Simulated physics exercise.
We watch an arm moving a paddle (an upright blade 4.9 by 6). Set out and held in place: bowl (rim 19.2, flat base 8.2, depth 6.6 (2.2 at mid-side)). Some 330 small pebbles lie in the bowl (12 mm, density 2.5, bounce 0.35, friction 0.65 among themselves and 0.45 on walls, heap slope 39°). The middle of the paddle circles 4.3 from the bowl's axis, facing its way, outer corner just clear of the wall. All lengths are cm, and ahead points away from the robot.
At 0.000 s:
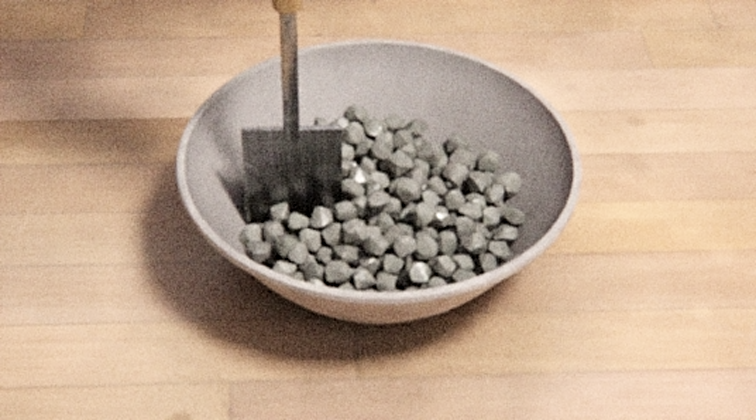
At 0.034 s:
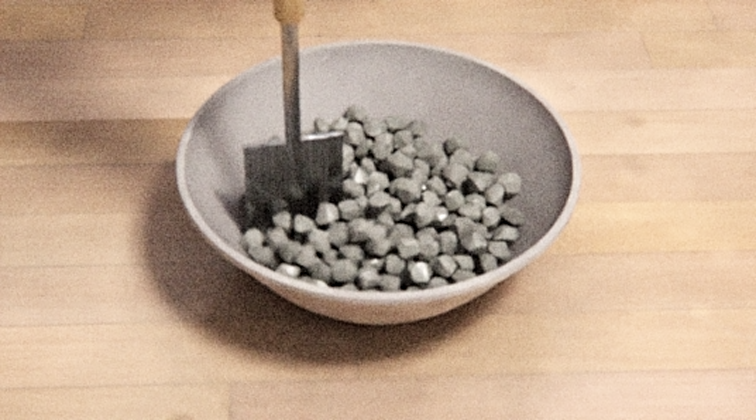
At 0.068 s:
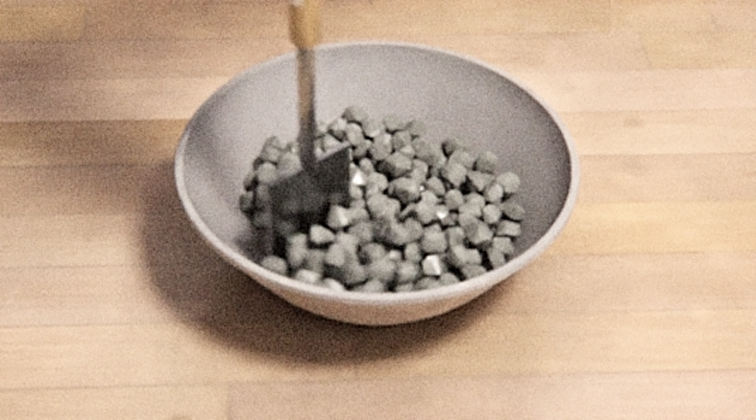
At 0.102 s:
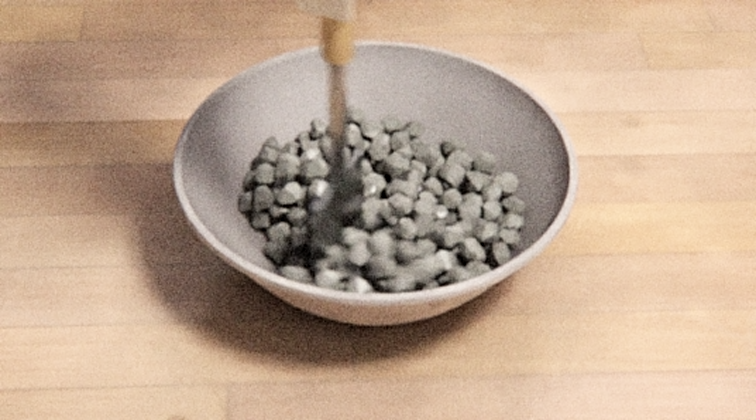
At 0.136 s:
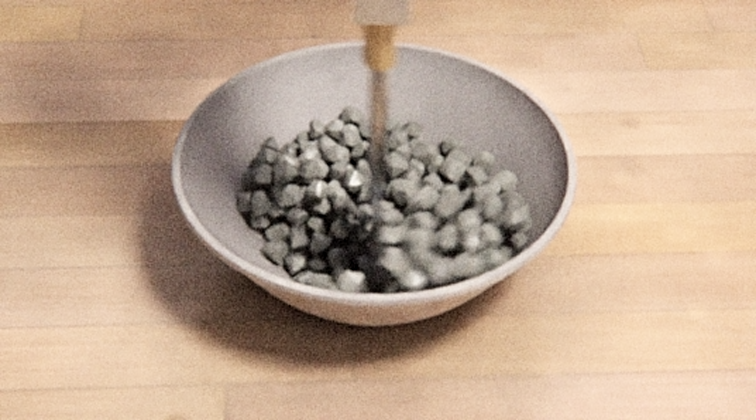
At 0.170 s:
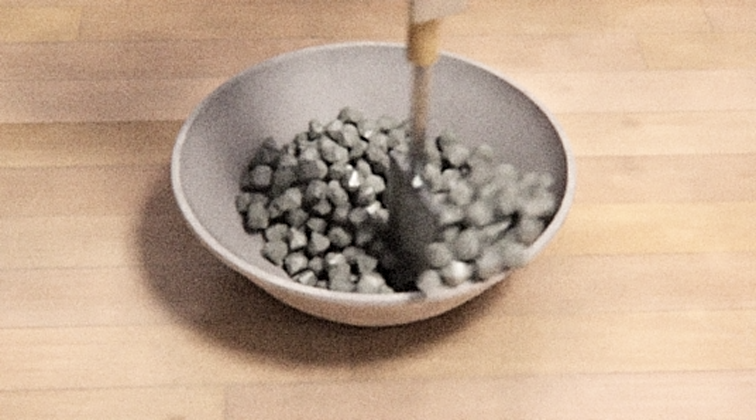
A robot arm's flat paddle sweeping through gray pebbles in a bowl, turning as it pushes them from left to right.
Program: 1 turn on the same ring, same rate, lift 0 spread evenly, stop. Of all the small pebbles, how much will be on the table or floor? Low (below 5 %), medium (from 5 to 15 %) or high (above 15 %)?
Answer: High; above 15 % of the small pebbles finish on the table or floor.
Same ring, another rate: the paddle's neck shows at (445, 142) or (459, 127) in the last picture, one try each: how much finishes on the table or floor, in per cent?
About 35 and 40 per cent.
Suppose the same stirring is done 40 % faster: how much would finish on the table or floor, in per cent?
It would be near 40 per cent.
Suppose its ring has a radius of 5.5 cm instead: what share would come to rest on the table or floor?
In that case some 10 per cent.
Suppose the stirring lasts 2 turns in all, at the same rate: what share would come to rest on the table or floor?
It would be near 45 per cent.
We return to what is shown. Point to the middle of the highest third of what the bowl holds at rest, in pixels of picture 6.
At about (312, 251).
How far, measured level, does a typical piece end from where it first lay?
Roughly 9 cm.
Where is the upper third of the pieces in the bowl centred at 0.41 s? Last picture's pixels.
Around (273, 120).
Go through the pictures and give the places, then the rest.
The paddle neck at (291, 103), 0° round; upper third of the load around (379, 195), from x 250 to 515, top at y 115; 333 in the bowl, in the first frame.
The paddle neck at (292, 114), 11° round; upper third of the load around (379, 200), from x 250 to 515, top at y 115, in the second frame.
The paddle neck at (307, 137), 36° round; upper third of the load around (381, 215), from x 250 to 515, top at y 115, in the third frame.
The paddle neck at (338, 154), 62° round; upper third of the load around (395, 223), from x 250 to 515, top at y 115, in the fourth frame.
The paddle neck at (377, 161), 88° round; upper third of the load around (420, 222), from x 245 to 520, top at y 115, in the fifth frame.
The paddle neck at (417, 155), 113° round; upper third of the load around (456, 205), from x 245 to 545, top at y 115; 331 in the bowl, 2 in flight or on the tool, in the sixth frame.
After 0.29 s, 206° round, highest piece 10 above the table; 309 in the bowl, 4 on the table or floor, 20 in flight or on the tool.
After 0.41 s, 299° round, highest piece 9 above the table; 277 in the bowl, 37 on the table or floor, 19 in flight or on the tool.
After 0.68 s, 0° round, highest piece 7 above the table; 252 in the bowl, 80 on the table or floor, 1 in flight or on the tool.
After 1.38 s, 0° round, highest piece 7 above the table; 252 in the bowl, 81 on the table or floor.
In the end, 252 in the bowl, 81 on the table or floor. That is 24 % on the table or floor.
